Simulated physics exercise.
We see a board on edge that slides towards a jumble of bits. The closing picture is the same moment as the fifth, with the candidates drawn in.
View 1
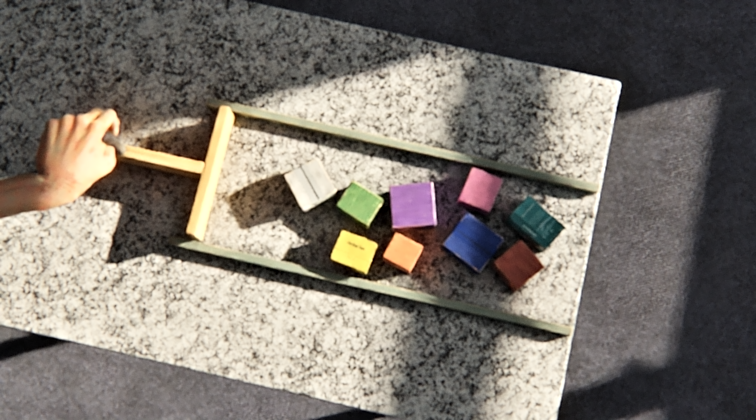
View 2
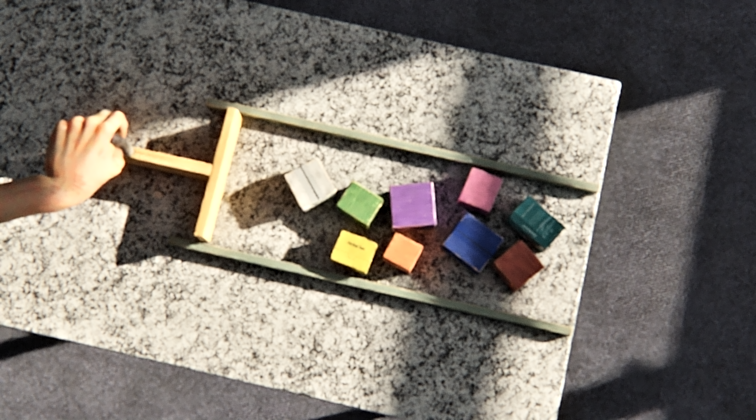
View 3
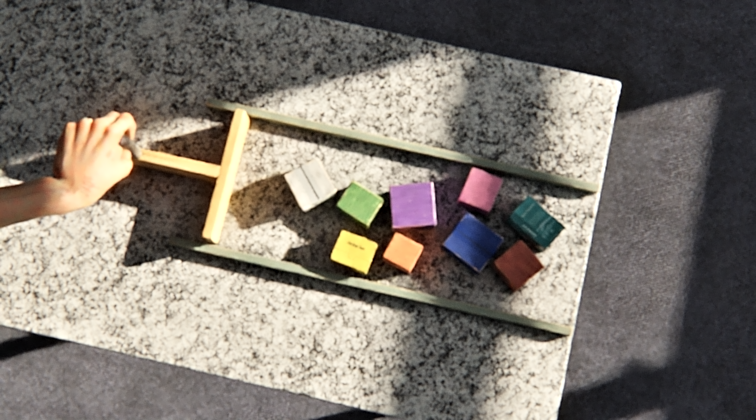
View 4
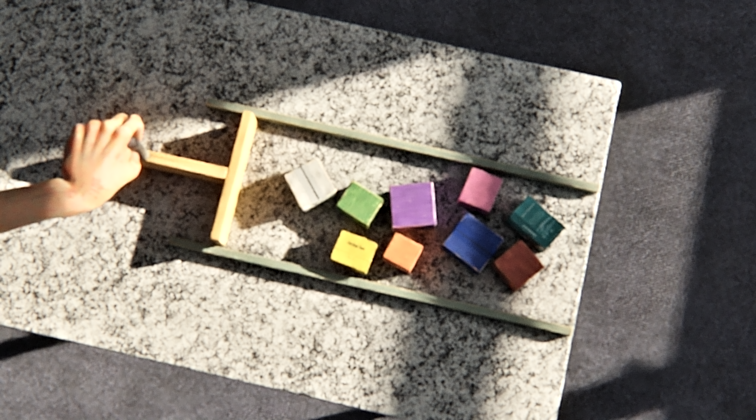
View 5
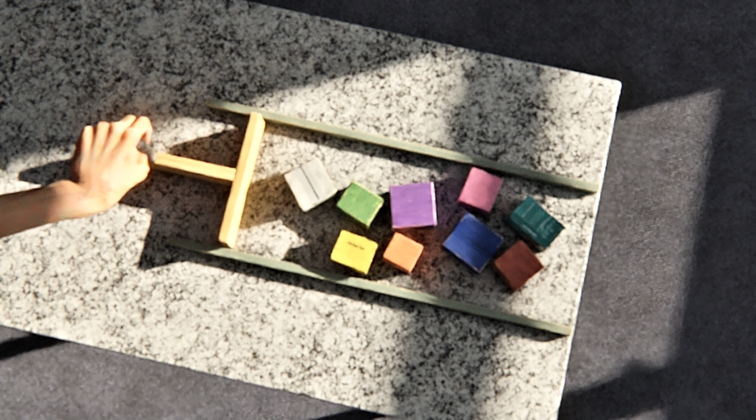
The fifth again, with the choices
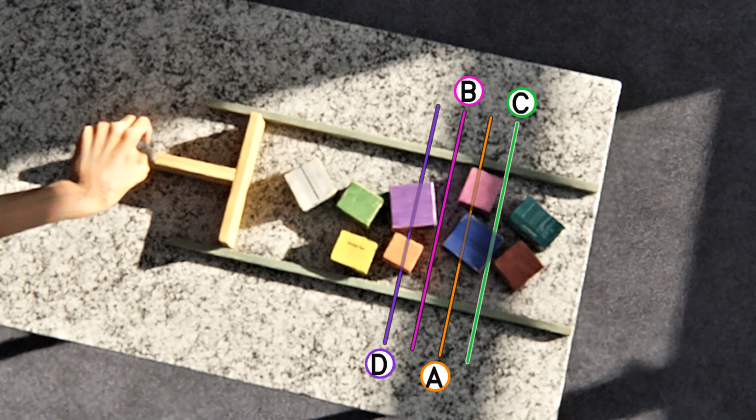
A wooden board on a handle, pushed by a hand, slid slowly to the right between two rails on a speckled surface, drawing closer to a jumble of colored blocks that stayed still.
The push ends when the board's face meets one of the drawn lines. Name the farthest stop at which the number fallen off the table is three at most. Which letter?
The farthest such stop is C.
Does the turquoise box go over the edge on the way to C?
By then, yes.
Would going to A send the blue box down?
No.
On the marked copy, A at (466, 234); B at (439, 228); C at (493, 240); D at (412, 222).
Taking C. A third of the way, board (331, 197); orange block (405, 257); purple block (420, 209).
Two thirds of the way, board (423, 218); turquoise box (561, 242); red block (548, 295).
When it is over, board (492, 233); turquoise box over the edge; red block over the edge; three fallen.
As for the rest, A is within the limit but short; B is within the limit but short; D is within the limit but short.
